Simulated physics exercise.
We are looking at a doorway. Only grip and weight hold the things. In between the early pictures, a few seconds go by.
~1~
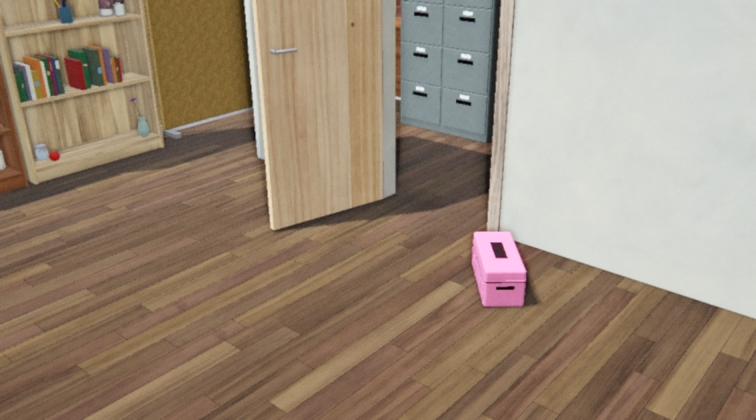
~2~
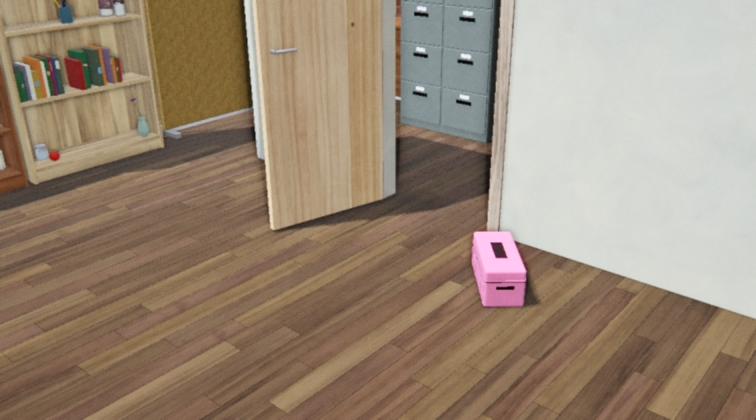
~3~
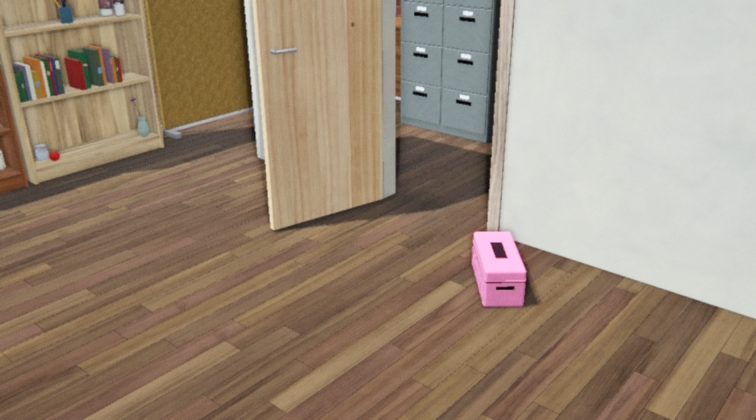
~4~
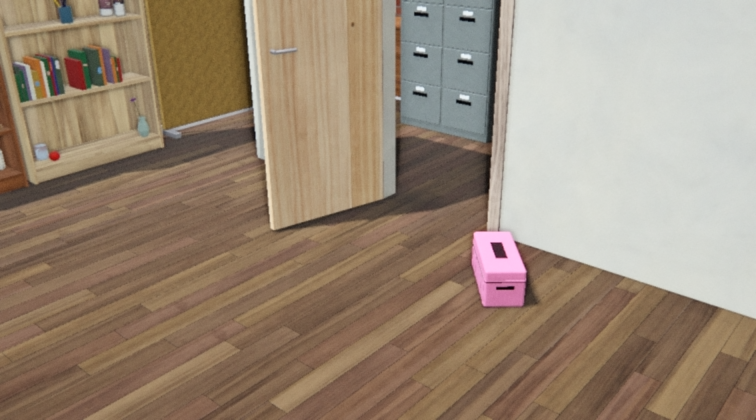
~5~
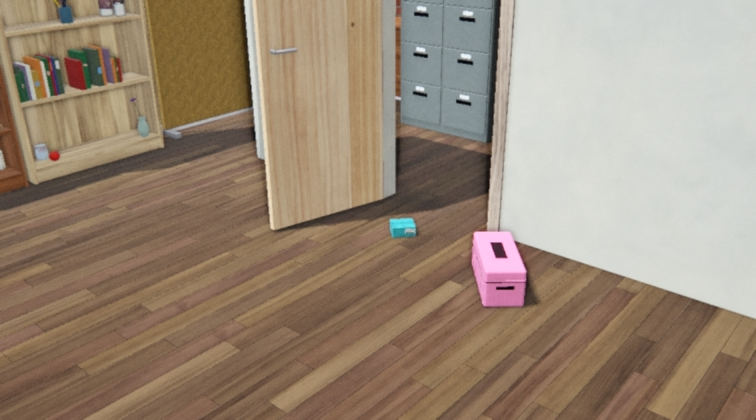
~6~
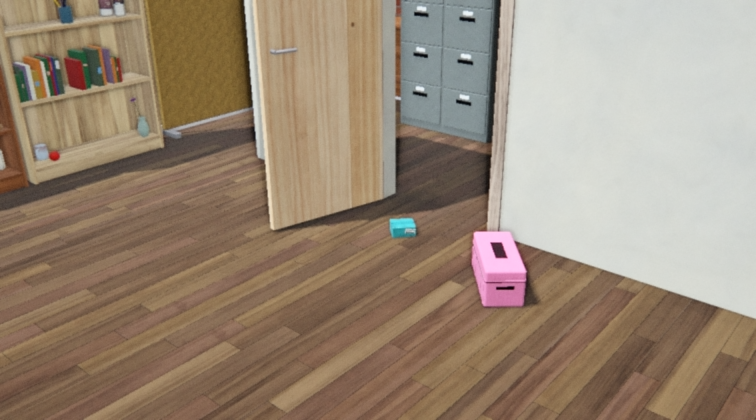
A wide-open wooden door stands in a room with brown plank flooring, seen from slightly above, with grey filing cabinets beyond the doorway. A bright pink toolbox sits on the floor at right beside a pale wall, while a light wooden bookshelf with colourful books stands at left. The camera, door and toolbox stay still, and a small turquoise box suddenly appears on the floor between them.
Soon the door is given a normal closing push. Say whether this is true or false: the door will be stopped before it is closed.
False, it closes fully.
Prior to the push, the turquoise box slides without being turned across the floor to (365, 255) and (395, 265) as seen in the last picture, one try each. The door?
First try: It swings home; second try: It swings home.
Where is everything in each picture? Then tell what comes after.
In the first picture, door wide open and still; pink toolbox (498, 268).
In the second picture, door wide open and still; pink toolbox (498, 268).
In the third picture, door wide open and still; pink toolbox (498, 268).
In the fourth picture, door wide open and still; pink toolbox (498, 268).
In the fifth picture, door wide open and still; pink toolbox (498, 268).
In the sixth picture, door wide open and still; turquoise box (403, 228); pink toolbox (498, 268).
Then, 1.20 s after the last picture, open by 41°; turquoise box slid a little near (411, 228).
Then, 1.50 s after the last picture, open by 20°; turquoise box slid well along near (440, 223).
At rest, open by 0°; moved from the start, turquoise box; pink toolbox in place. Seen from the same camera at the end, turquoise box near (470, 211).
